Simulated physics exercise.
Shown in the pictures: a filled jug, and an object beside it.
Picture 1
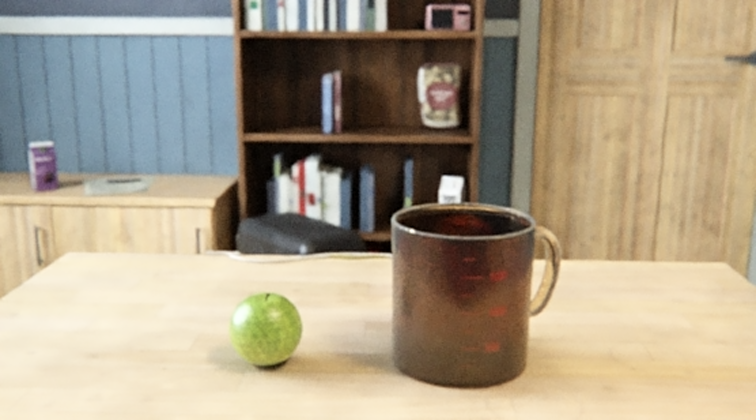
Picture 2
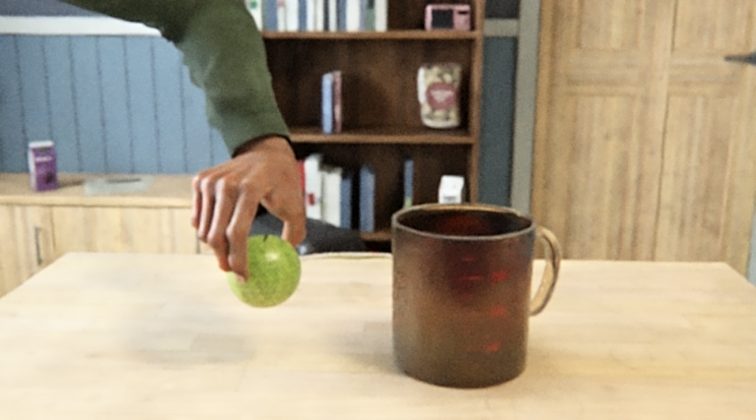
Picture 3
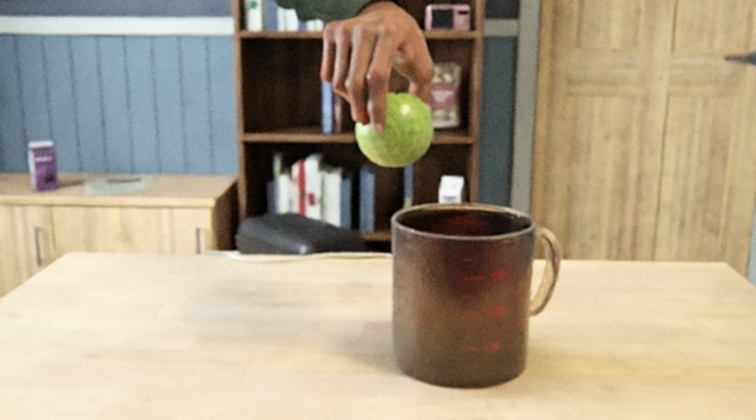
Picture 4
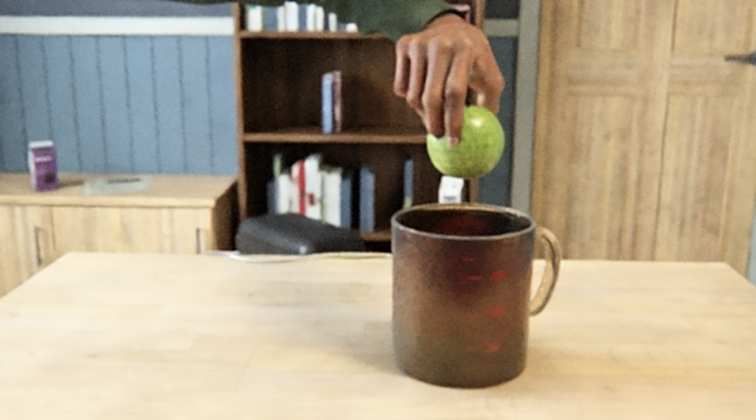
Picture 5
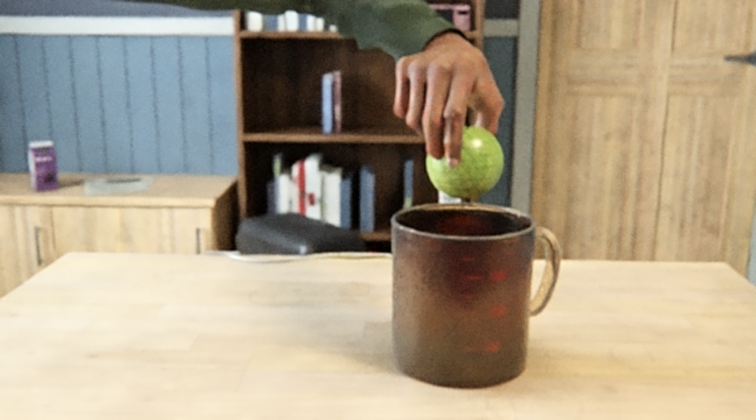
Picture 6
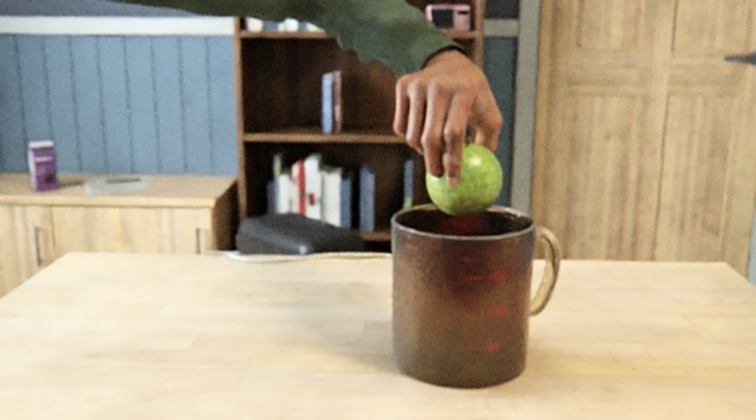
A hand picked up a green apple from the wooden table, carried it right over a big dark jug with a handle, and lowered it until it was right at the jug's open top.
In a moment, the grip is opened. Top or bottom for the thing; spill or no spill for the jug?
Well, it keeps afloat, and as for the jug, it spills.
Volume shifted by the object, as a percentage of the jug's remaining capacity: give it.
It comes to around 250 percent.
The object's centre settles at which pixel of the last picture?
Roughly at (463, 235).
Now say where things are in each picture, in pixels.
In the first picture, the apple lies on the top at (266, 328); jug (461, 288) nearly full.
The second picture shows a hand picks up the apple at (264, 271); jug nearly full, surface at (463, 224).
In the third picture, the apple is carried over at (395, 129); jug (461, 288) nearly full.
In the fourth picture, the apple is above the jug at (466, 141); jug nearly full, surface at (463, 224).
The fifth picture shows the apple comes down at (465, 162); jug (461, 288) nearly full.
In the sixth picture, the apple is just over the surface at (465, 180); jug nearly full, surface at (463, 224).
Shortly, the apple enters the iced tea; the jug is full to the brim.
Then, the apple comes up again; the jug is full to the brim; the top is wet.
At the finish, the apple bobs at the top; the jug is full to the brim; the top is wet.
